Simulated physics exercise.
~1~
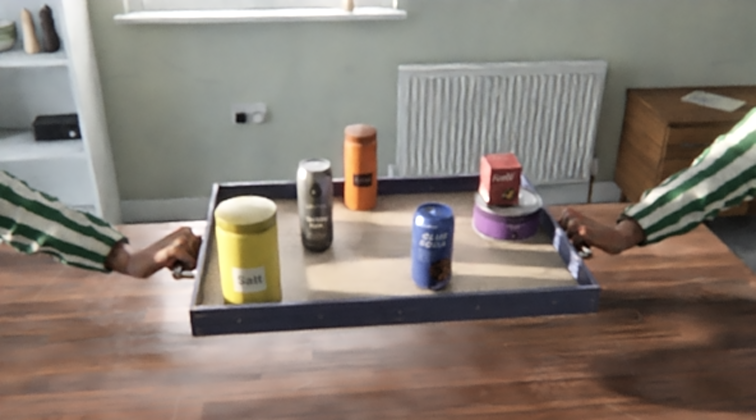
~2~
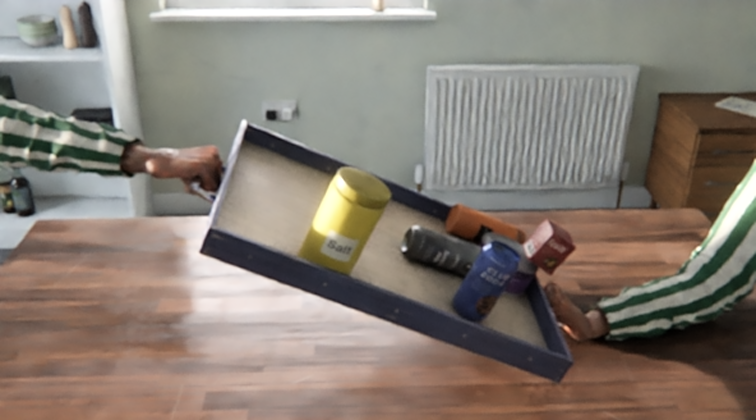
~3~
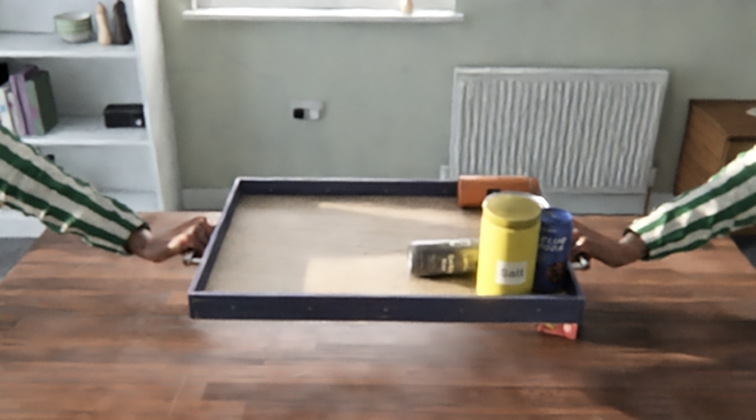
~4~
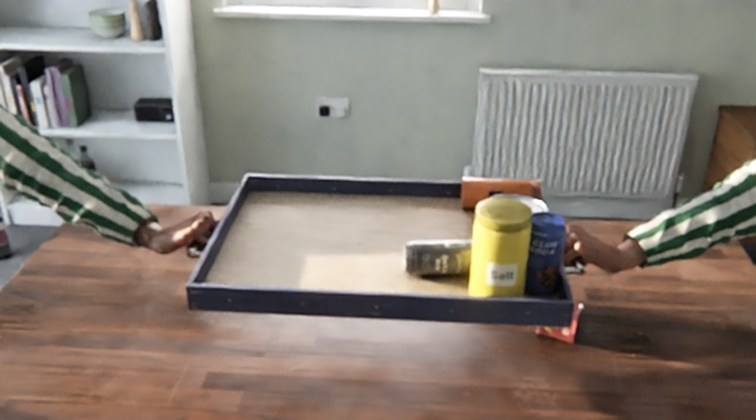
In a room with a radiator and shelves, two hands in green-and-white striped sleeves hold a dark-rimmed tray above a wooden table. On it stand a yellow jar, a grey can, an orange jar, a blue can and a red packet resting on a purple tub. The hands tip the tray steeply down to the right, and the grey can and orange jar topple as things slide that way. The tray is levelled again, with the red packet now off it, lying by the right corner. The yellow jar and blue can end upright, crowded at the right side near the fallen pair.
